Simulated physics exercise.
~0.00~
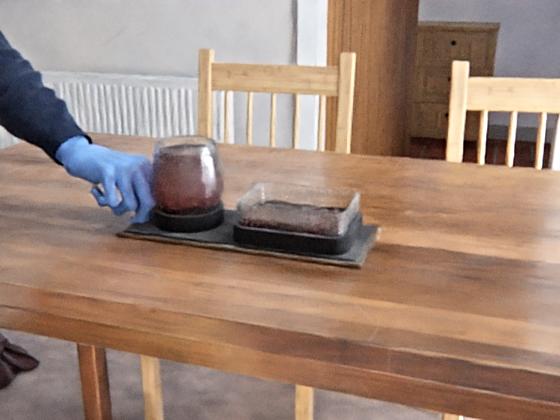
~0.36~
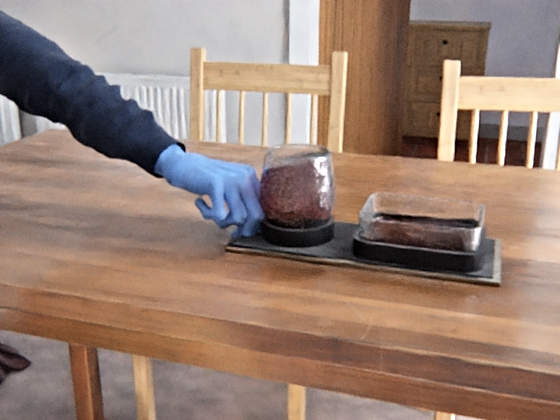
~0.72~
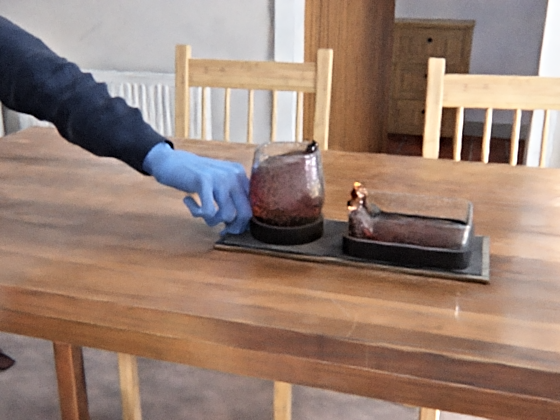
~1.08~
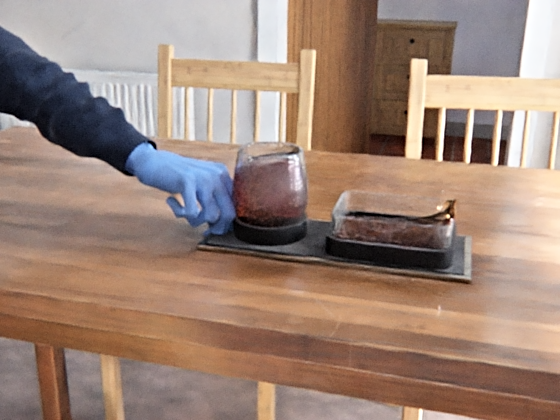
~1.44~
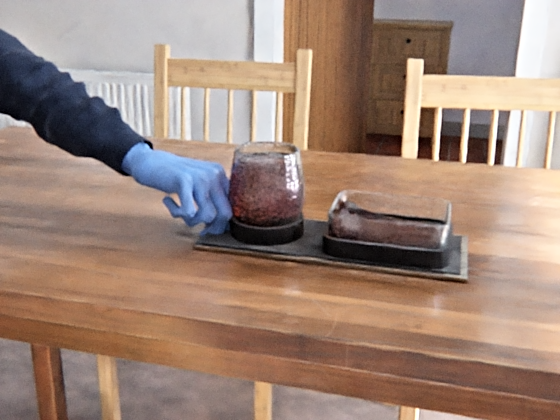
At the start, a blue-gloved hand in a dark sleeve holds the left end of a dark tray on a wooden table, with an open round-bellied glass and a clear rectangular food box of dark reddish tea seated in black holders. The hand slides the tray to the right, then brings it to an abrupt stop. The tea surges, slopping over the rim of the glass and splashing up at the left end of the box. It then sweeps toward the box's right end as the view pans slightly right. Finally, the tea settles, with both containers upright and the hand still beside the glass.
